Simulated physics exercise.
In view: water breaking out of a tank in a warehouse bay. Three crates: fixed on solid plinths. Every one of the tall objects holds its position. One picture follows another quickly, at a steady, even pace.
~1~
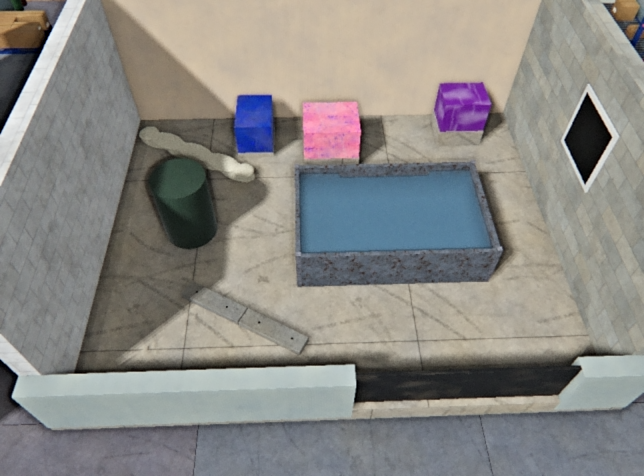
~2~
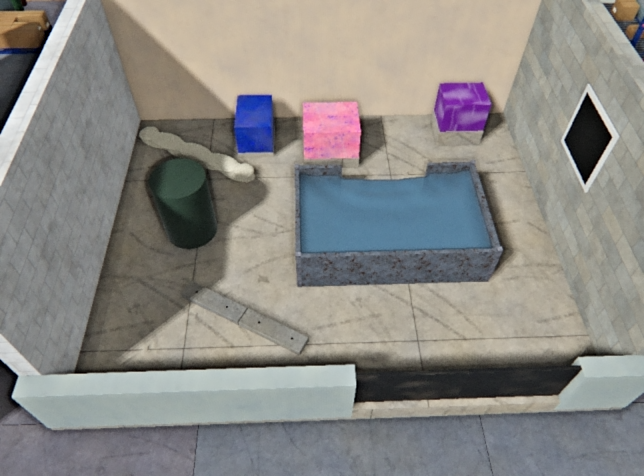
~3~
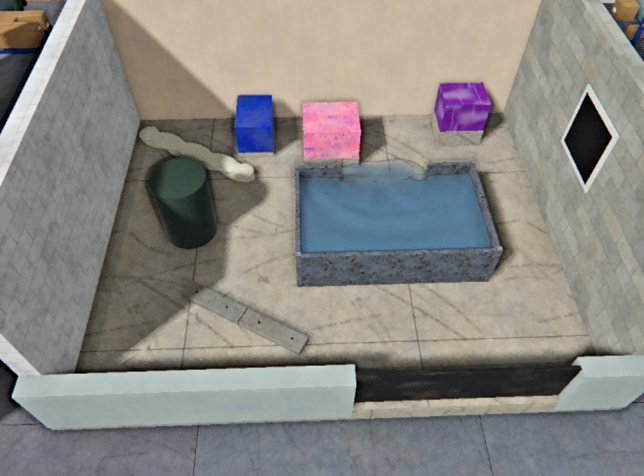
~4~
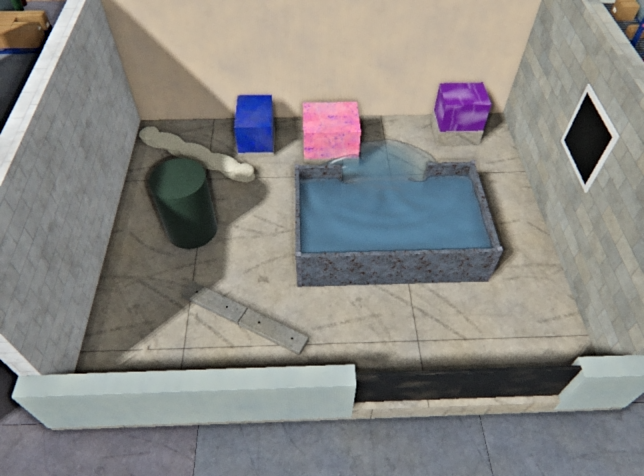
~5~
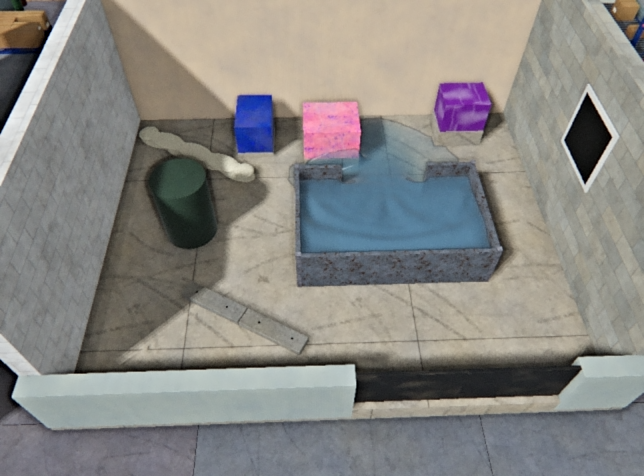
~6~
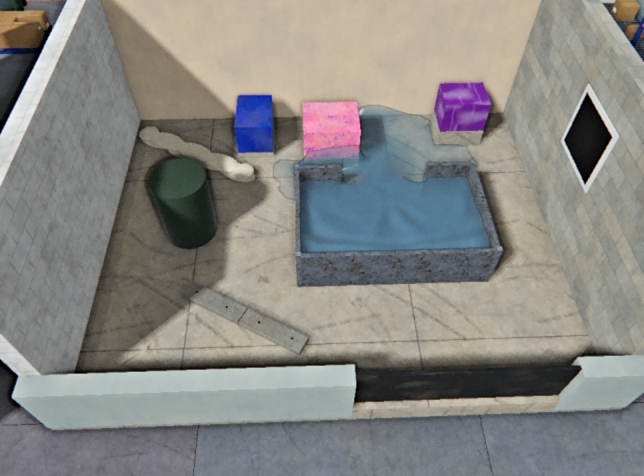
Water in a still, full stone tank breaks through a gap in the far side, pouring out and spreading across the floor around the bases of the pink and purple crates, while the blue crate and green cylinder stay put.
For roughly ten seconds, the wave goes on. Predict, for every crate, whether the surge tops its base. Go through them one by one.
The blue crate is going to be reached by the water; the pink crate is going to be reached by the water; the purple crate is going to be reached by the water.
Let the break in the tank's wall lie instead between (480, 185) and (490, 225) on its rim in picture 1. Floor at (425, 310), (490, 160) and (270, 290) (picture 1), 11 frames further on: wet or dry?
Taking the points one after the other, they come out not soaked, inundated and not soaked.
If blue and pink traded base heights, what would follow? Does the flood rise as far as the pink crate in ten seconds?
Note: Pink crate is flooded.
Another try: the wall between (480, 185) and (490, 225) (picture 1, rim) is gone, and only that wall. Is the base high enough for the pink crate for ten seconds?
Result: Pink is not reached.
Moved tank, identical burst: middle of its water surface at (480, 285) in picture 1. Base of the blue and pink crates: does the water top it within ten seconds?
Blue gets wet; pink is soaked.
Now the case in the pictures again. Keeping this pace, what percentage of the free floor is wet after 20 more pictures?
I'd guess some 60 per cent.
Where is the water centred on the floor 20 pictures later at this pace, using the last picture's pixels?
It is near (368, 191).
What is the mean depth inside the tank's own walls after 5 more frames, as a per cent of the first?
I'd say around 66 per cent.
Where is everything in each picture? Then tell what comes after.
The tank at (391, 210) is whole and still, in the first picture.
The front is at a hidden place, out from the gap on the tank's far side, in the second picture.
The front is at a hidden place, out from the gap on the tank's far side, in the third picture.
The front is at (394, 143), out from the gap on the tank's far side, in the fourth picture.
The front is at (376, 121), out from the gap on the tank's far side, in the fifth picture.
Water pours out on the tank's far side and has run to (412, 116), in the sixth picture.
A moment on, water covers 25 % of the floor; the blue crate water round its plinth, the pink crate water round its plinth, the purple crate water round its plinth.
Next, water covers 35 % of the floor; the blue crate water round its plinth, the pink crate water round its plinth, the purple crate water round its plinth.
Then, water covers 60 % of the floor; the blue crate water round its plinth, the pink crate water round its plinth, the purple crate water round its plinth.
Later, water covers 90 % of the floor; the blue crate water round its plinth, the pink crate water round its plinth, the purple crate water round its plinth.
In the end, water covers 95 % of the floor; the blue crate was topped, the pink crate was topped, the purple crate was topped.
